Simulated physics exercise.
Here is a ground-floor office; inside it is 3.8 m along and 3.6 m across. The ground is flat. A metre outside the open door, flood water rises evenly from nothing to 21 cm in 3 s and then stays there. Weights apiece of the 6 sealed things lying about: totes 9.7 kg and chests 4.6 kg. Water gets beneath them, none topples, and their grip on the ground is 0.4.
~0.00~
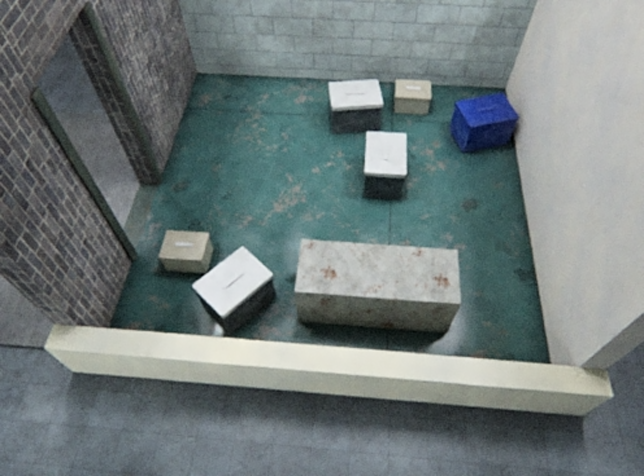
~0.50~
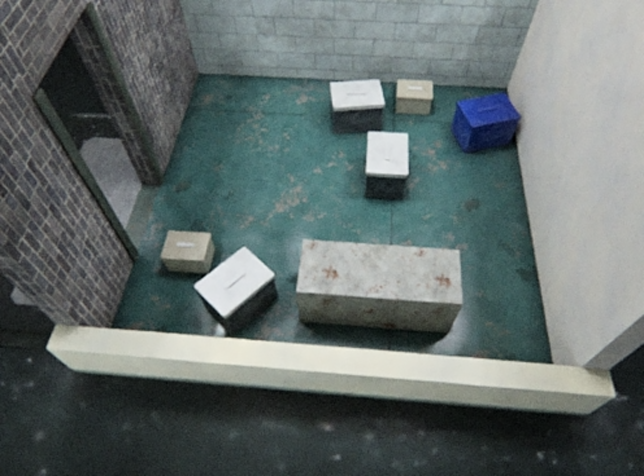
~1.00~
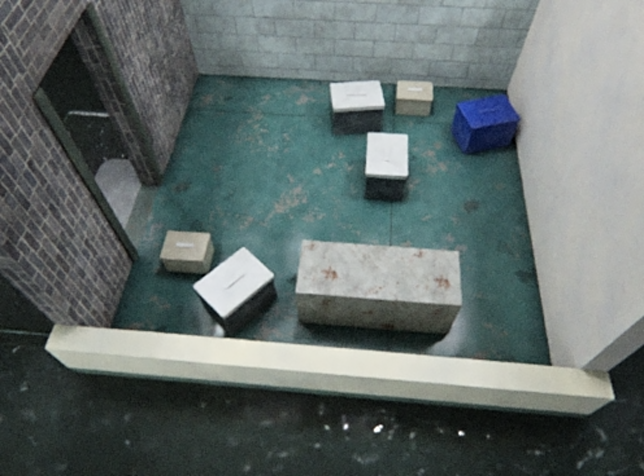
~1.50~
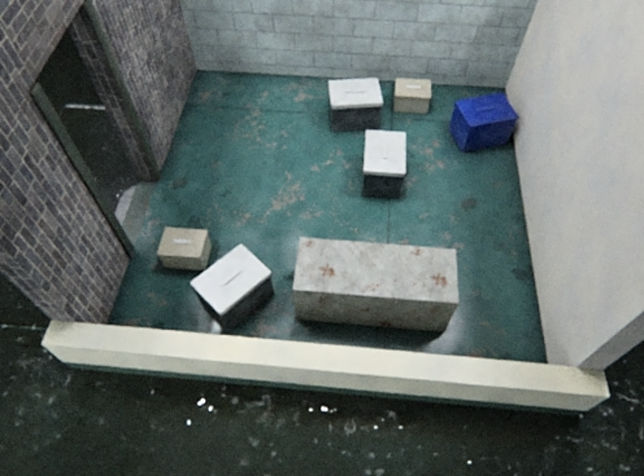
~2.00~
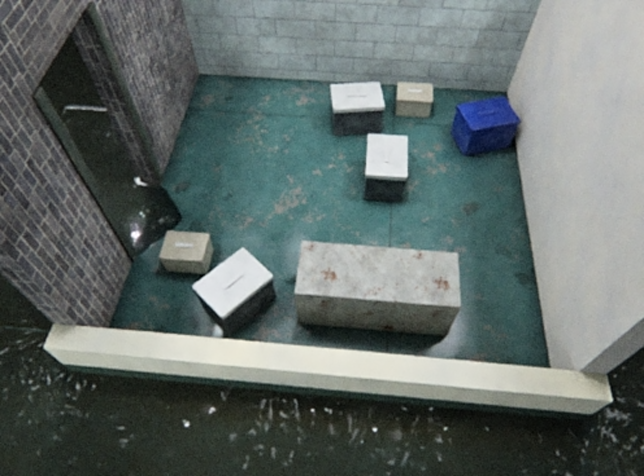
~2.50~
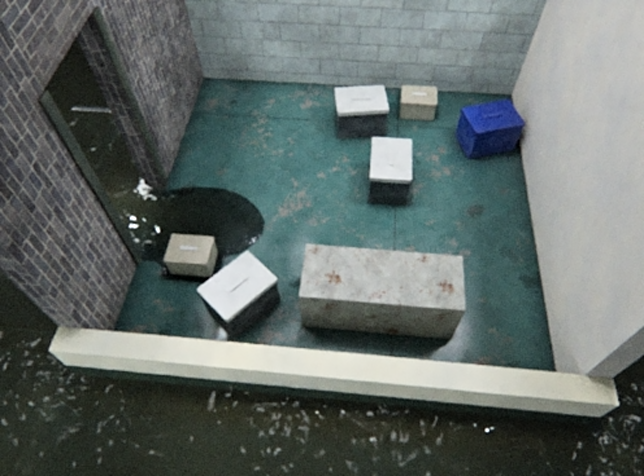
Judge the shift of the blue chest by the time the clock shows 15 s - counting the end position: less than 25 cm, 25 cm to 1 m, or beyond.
The blue chest ends far away.
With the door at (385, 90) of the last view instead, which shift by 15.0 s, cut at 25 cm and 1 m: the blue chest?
Then the blue chest slides a little.
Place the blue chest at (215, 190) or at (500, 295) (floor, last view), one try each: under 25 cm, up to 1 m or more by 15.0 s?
In turn: It gets carried off; it slides a little.
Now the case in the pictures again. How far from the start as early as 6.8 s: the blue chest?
Roughly 60 cm by then.
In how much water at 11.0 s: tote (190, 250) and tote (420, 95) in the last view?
About 11 and 7 cm.
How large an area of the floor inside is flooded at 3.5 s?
Some 4.0 m2.
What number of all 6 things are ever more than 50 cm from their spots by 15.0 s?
6 of them.
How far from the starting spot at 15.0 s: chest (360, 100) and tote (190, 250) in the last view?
In turn: 140 cm, 80 cm.
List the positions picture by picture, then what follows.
The blue chest at (487, 109) rests on the ground; water covers 0.0 m2; 0 of 6 have shifted, in the first picture.
The blue chest at (489, 109) rests on the ground; water covers 0.0 m2; 0 of 6 have shifted, in the second picture.
The blue chest at (489, 111) rests on the ground; 0.0 m2 under water; 0 of 6 have shifted, in the third picture.
The blue chest at (487, 109) rests on the ground; 0.0 m2 under water; 0 of 6 have shifted, in the fourth picture.
The blue chest at (489, 113) rests on the ground; water covers 0.1 m2; 0 of 6 have shifted, in the fifth picture.
The blue chest at (493, 116) rests on the ground; water covers 0.8 m2; 0 of 6 have shifted, in the sixth picture.
After 3.5 s the blue chest is near (493, 116), 0.0 m from its start, aground; 0 afloat.
After 6.8 s the blue chest is near (482, 75), 0.6 m from its start, afloat; 4 afloat.
After 11.0 s the blue chest is near (367, 65), 1.5 m from its start, afloat; 5 afloat.
After 15.0 s the blue chest is near (275, 59), 2.5 m from its start, afloat; 6 afloat.
